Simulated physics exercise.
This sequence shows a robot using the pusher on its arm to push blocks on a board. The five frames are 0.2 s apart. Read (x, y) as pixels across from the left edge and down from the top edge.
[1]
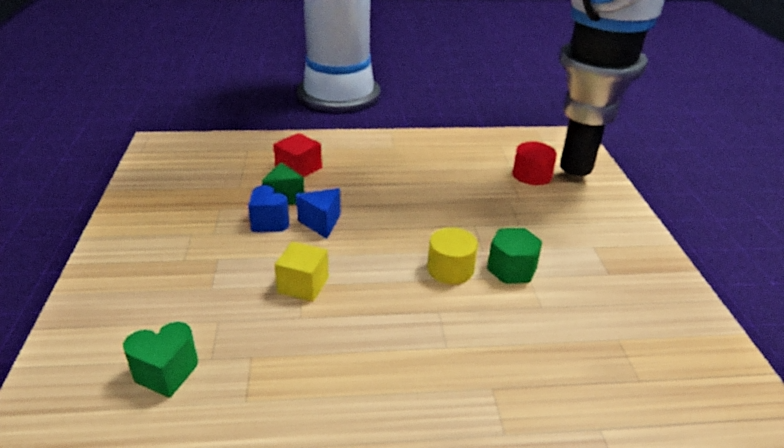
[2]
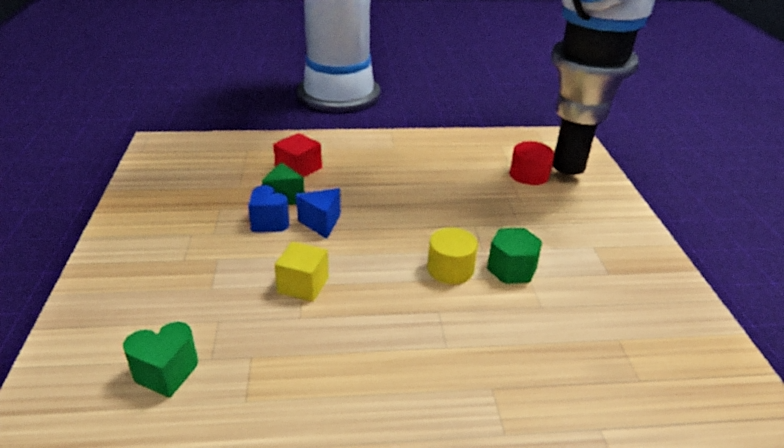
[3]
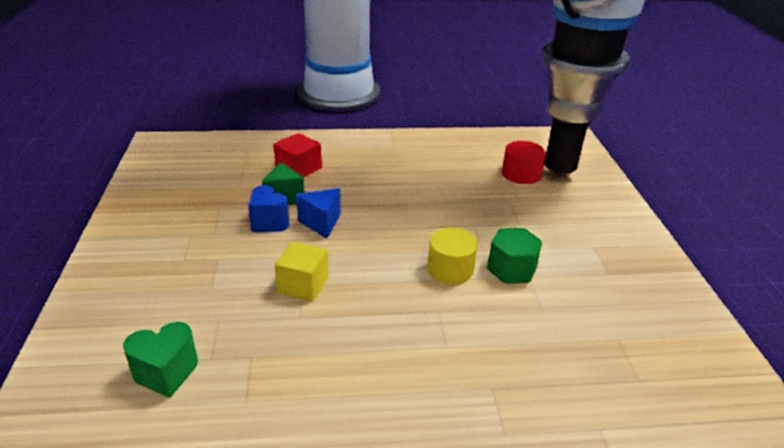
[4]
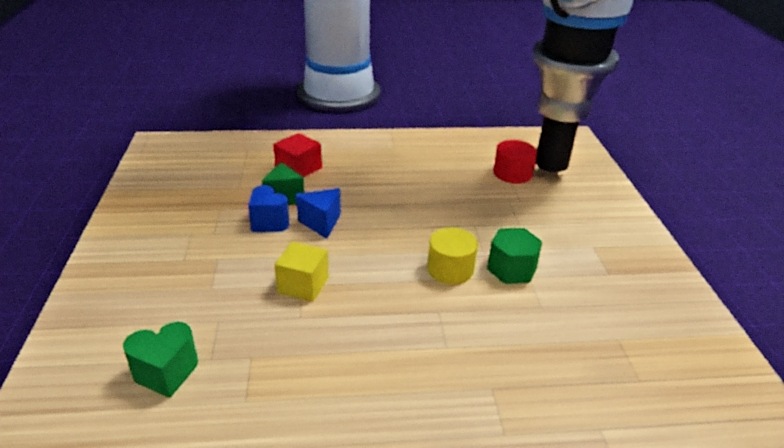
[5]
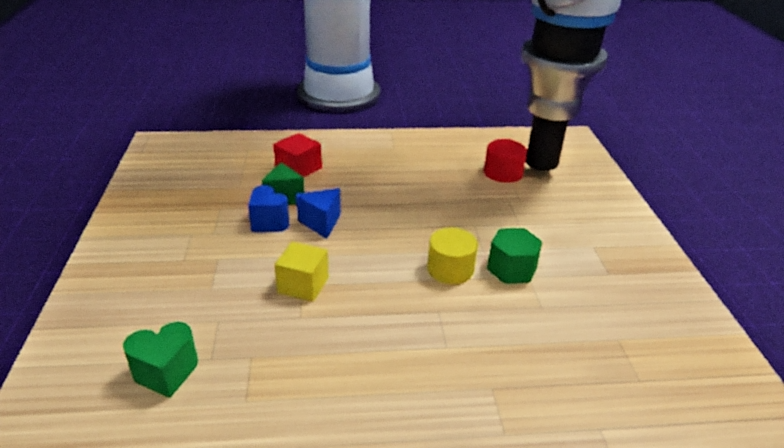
A robot arm pushes the red cylinder a short way left along the board's far side.
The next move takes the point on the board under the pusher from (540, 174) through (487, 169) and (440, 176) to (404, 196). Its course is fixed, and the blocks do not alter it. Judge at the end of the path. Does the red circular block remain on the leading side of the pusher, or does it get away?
The pusher has moved past the red circular block by the time the path ends.
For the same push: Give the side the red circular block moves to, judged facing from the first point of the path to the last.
Its shift is rightward.
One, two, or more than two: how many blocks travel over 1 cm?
Expect one.
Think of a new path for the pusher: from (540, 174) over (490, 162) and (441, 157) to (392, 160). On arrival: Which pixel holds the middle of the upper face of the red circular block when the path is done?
Its top centre lands on (425, 151).
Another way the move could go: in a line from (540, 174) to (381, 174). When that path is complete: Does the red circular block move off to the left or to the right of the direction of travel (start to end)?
It will end up to the right.
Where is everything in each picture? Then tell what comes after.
In the first picture, pusher's lower end at (576, 168); red circular block at (537, 150).
In the second picture, pusher at (569, 167); red circular block at (534, 150).
In the third picture, pusher at (561, 166); red circular block at (526, 149).
In the fourth picture, pusher at (552, 164); red circular block at (517, 148).
In the fifth picture, pusher at (542, 163); red circular block at (507, 148).
The first path, step by step. One third of the way, pusher at (488, 157); red circular block at (455, 146).
Two thirds of the way, pusher at (441, 165); red circular block at (404, 150).
At the end, pusher at (405, 185); red circular block at (382, 153).
